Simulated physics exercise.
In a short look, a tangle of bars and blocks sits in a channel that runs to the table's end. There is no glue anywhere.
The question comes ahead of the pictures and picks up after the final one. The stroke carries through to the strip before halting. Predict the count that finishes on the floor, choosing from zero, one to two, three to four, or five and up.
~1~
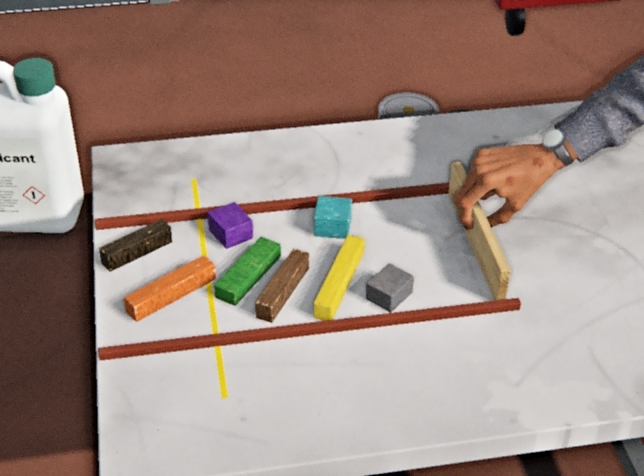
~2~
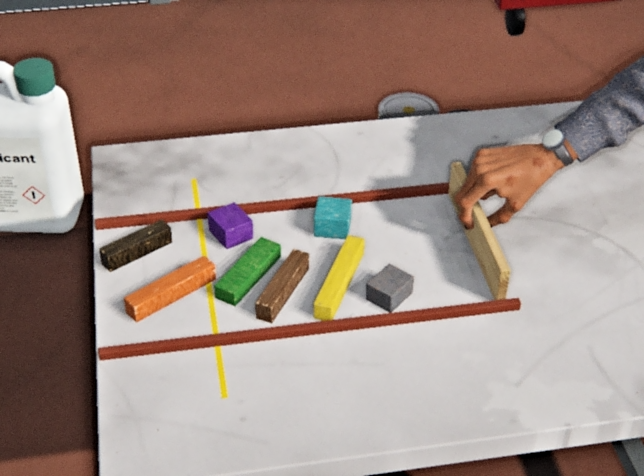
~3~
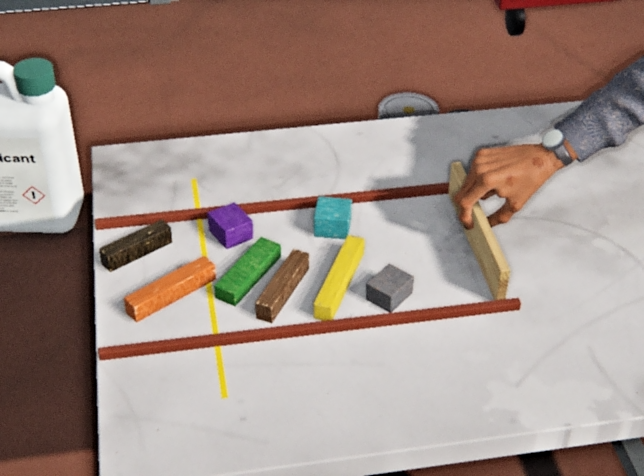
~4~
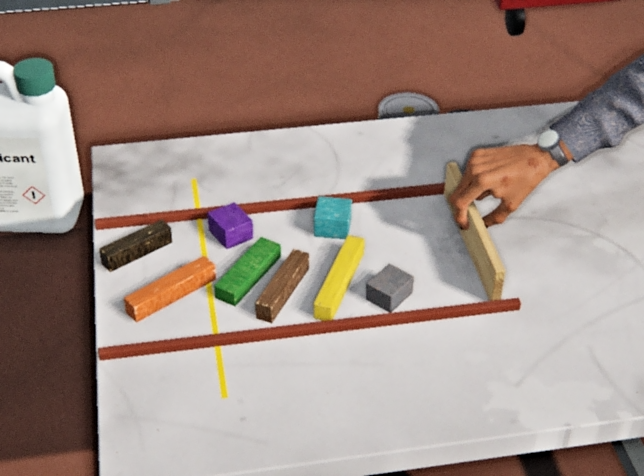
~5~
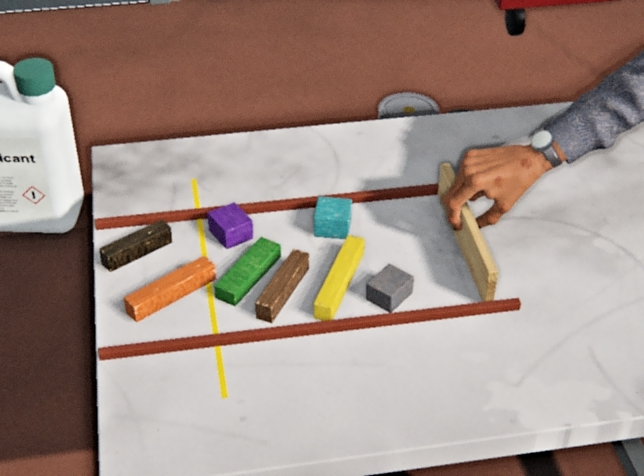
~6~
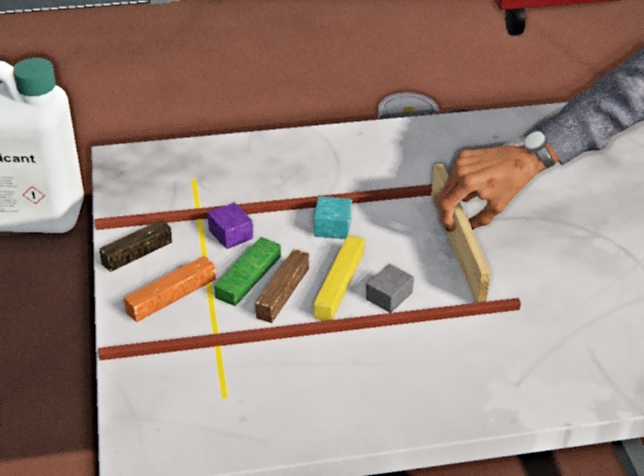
The count on the floor is zero.
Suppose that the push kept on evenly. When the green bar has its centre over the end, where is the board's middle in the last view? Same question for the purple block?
The middle sits near (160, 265) for the first and near (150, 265) for the other.
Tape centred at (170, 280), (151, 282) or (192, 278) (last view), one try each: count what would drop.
Result per try: 2; 3; 0.
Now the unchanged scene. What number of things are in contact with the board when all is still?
Number: 3.
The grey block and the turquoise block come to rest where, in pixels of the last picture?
(191, 317) and (185, 235).
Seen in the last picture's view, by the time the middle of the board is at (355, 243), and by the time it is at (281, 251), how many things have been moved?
First 3, then 7.
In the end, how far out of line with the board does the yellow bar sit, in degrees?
About 25°.
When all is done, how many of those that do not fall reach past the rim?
The number is 2.
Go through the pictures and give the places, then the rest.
The first frame shows black bar (136, 245); orange bar (171, 288); purple block (231, 225); board (477, 230); tape (208, 276).
The second frame shows orange bar (171, 288); brown bar (283, 285).
The third frame shows purple block (231, 226); turquoise block (333, 218).
The fourth frame shows black bar (136, 245); board (473, 230).
The fifth frame shows orange bar (171, 288); yellow bar (340, 277).
The sixth frame shows black bar (136, 245); orange bar (171, 288); purple block (231, 226); board (459, 232); tape (208, 276).
Soon after, none off yet; black bar at rest near (136, 245); orange bar at rest near (171, 288); purple block at rest near (231, 226).
In the end, the number that fall off is zero.
